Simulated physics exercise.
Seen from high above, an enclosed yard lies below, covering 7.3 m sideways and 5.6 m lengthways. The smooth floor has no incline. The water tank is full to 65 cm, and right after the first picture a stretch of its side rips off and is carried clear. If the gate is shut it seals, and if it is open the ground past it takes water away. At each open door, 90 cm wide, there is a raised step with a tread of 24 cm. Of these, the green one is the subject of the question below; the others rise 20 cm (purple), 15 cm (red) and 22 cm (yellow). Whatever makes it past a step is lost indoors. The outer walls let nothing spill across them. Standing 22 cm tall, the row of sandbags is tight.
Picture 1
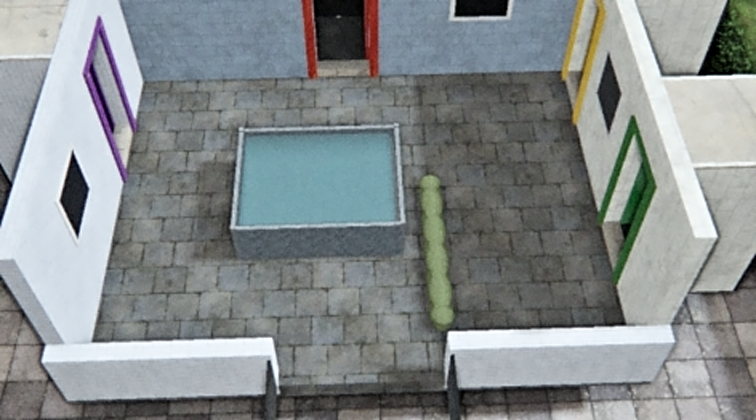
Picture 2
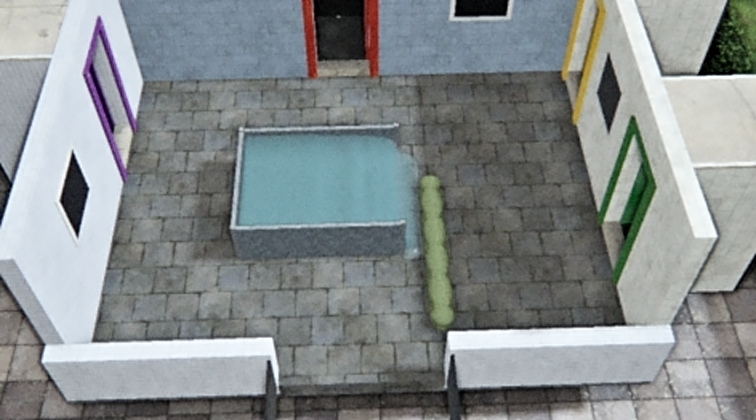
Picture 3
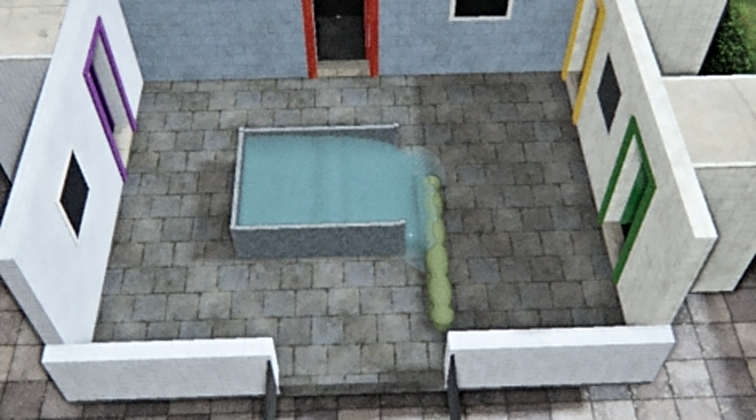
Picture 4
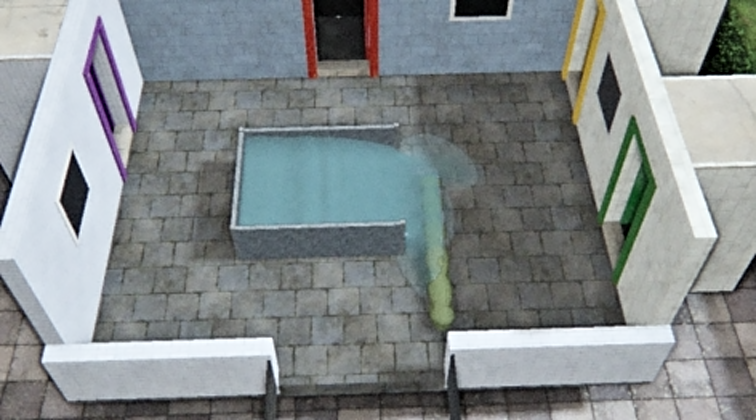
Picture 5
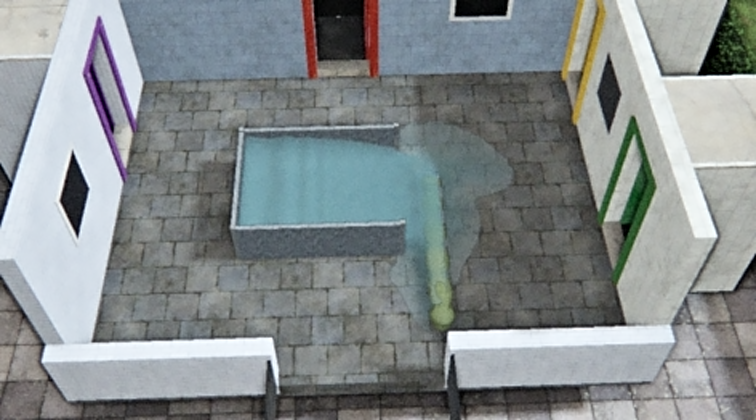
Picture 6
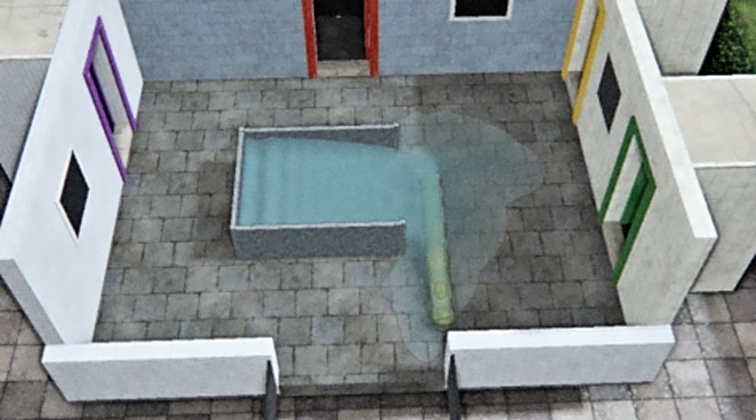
In a walled paved yard, a rectangular water tank's right side opens and water pours out, spreading past a low green hedge.
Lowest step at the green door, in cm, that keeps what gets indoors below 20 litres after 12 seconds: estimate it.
My estimate is 11.5 cm.
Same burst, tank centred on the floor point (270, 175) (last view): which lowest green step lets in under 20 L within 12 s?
New minimum height: Approx. 8.5 cm.
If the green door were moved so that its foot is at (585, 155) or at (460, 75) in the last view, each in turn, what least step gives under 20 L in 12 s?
About 19 cm, then about 12.5 cm.
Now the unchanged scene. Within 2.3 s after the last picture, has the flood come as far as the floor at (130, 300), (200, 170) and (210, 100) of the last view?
Status: Clear / clear / clear.
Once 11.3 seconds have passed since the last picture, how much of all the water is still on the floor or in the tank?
Around 80 per cent of the water.
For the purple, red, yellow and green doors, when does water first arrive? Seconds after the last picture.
Front arrival: Purple 6.5 seconds, red 2.4 seconds, yellow 0.7 seconds, green 0.8 seconds.
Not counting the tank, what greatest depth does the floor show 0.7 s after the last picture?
I'd put it near 46 cm.
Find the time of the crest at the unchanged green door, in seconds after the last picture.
Some 1.8 s, more or less.
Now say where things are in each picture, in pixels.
The first picture shows still water, 65 cm deep, in the water tank at (319, 178); the green door at (624, 209) is dry.
In the second picture, the front is at (418, 250), 0.3 m from the gap at (397, 195); 0.5 m2 of floor is wet, 65 cm left at the back.
In the third picture, the front is at (443, 177), 0.7 m from the gap at (397, 196); 1.1 m2 of floor is wet, 65 cm left at the back.
In the fourth picture, the front is at (473, 179), 1.2 m from the gap at (397, 196); 2.2 m2 of floor is wet, 65 cm left at the back.
In the fifth picture, the gap is at (397, 196), the front 1.8 m out at (507, 175); the back of the water tank holds 64 cm.
In the sixth picture, water pours out at (397, 196) and has run 2.2 m, to (538, 177); about 5 cm deep outside, 57 cm at the back; 1.6 m in a straight line remain to the green door at (624, 209).
Then, 0.7 s after the last picture water covers 35 % of the floor, deepest (46 cm) near (416, 223); it has not reached the green door.
Then, 2.3 s after the last picture water covers 45 % of the floor, deepest (28 cm) near (562, 85); 15 cm at the green door, 13 litres in over its 12 cm step.
Then, 11.3 s after the last picture water covers 95 % of the floor, deepest (10 cm) near (447, 88); 6 cm at the green door, 16 litres in over its 12 cm step.
At the green door as built, the water peaked near 17 cm, 1.7 s after the last picture.
With a step of 10.5 cm, 26 litres would have come in within the 12 s; with 14 cm, 7 litres. So under 20 litres takes about 11.5 cm.
